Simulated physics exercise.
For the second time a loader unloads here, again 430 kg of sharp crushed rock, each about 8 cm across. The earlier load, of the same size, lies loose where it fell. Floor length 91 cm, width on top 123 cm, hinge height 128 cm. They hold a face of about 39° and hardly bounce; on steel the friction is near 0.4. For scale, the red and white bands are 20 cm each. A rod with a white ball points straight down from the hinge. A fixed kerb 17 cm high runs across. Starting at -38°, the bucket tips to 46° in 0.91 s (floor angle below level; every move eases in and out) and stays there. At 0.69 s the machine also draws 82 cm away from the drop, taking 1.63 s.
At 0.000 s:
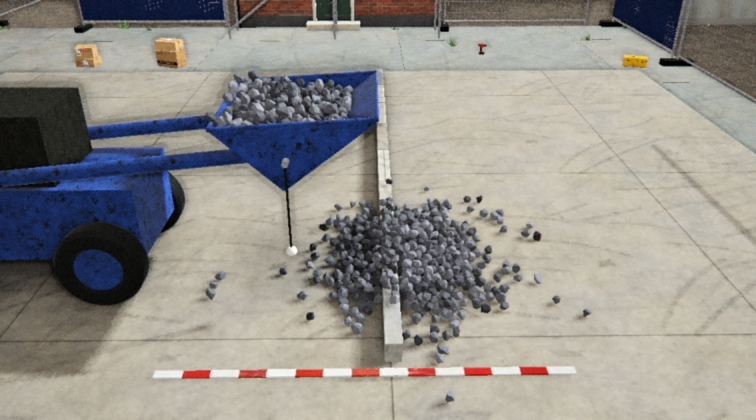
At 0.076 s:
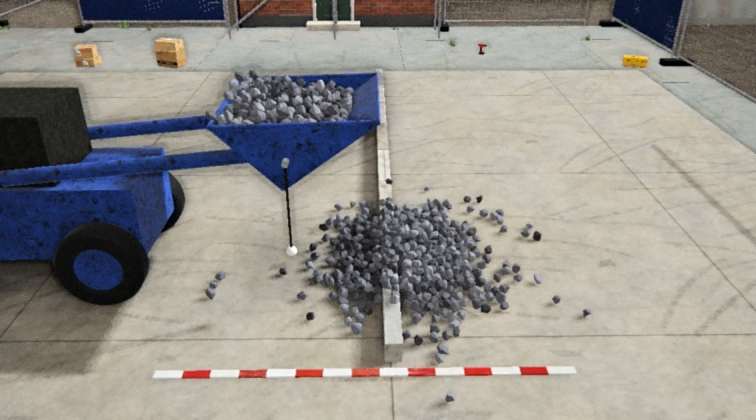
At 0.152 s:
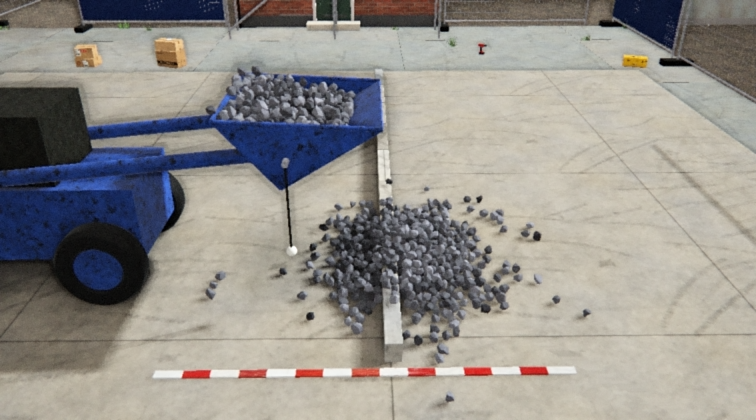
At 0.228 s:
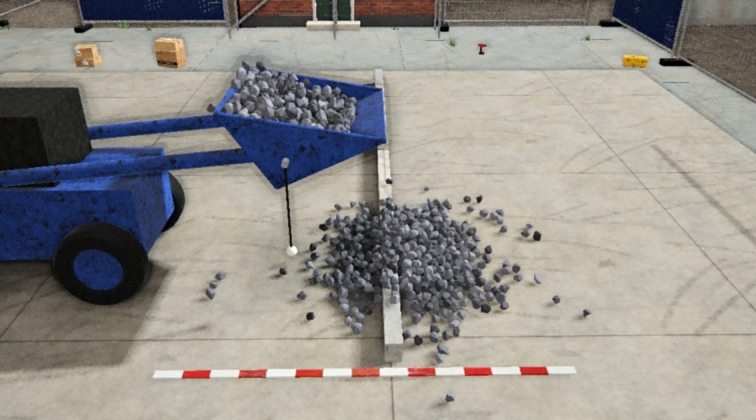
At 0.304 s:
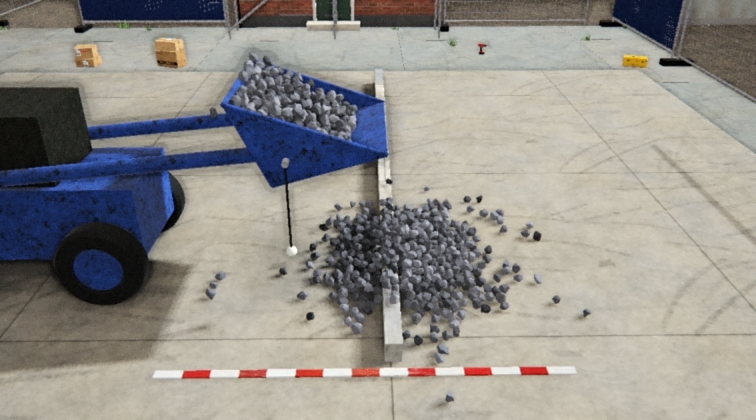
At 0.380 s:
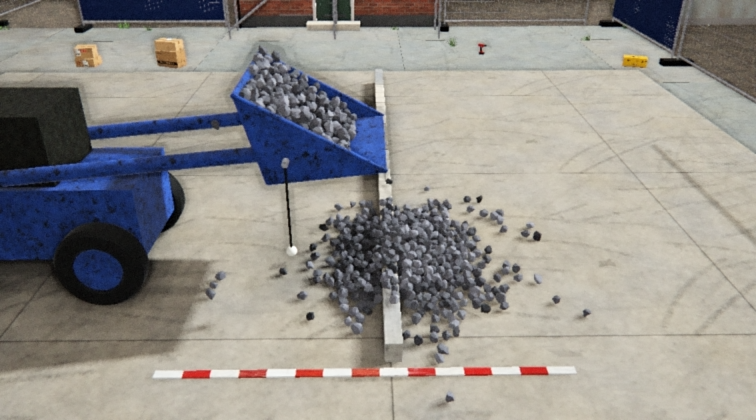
To begin with, a blue loader holds a bucket full of grey stones up beside a loose heap of similar stones lying across a low kerb. The bucket then tilts steadily, its back rising and its right lip dropping, while the stones inside shift toward the lip and the heap below stays still.
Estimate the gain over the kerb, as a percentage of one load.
About 16 per cent.
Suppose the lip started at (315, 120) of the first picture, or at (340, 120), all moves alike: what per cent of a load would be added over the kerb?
About 0 and 0 per cent.
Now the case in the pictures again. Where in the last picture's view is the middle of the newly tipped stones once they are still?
Around (354, 246).
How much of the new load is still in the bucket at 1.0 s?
About 60 per cent.
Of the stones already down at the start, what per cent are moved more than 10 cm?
Roughly 5 per cent of them.
After 0.7 s the floor is at 33°; in per cent of one load, 100 in the bucket, 37 on this side of the kerb, 63 over the kerb; the foremost stones are at (533, 250).
After 1.0 s the floor is at 46°; in per cent of one load, 60 in the bucket, 77 on this side of the kerb, 64 over the kerb; the foremost stones are at (533, 250).
After 2.8 s the floor is at 46°; in per cent of one load, 0 in the bucket, 121 on this side of the kerb, 79 over the kerb; the foremost stones are at (540, 256).
After 5.5 s the floor is at 46°; in per cent of one load, 0 in the bucket, 121 on this side of the kerb, 79 over the kerb; the foremost stones are at (540, 256). Net gain over the kerb, 16.
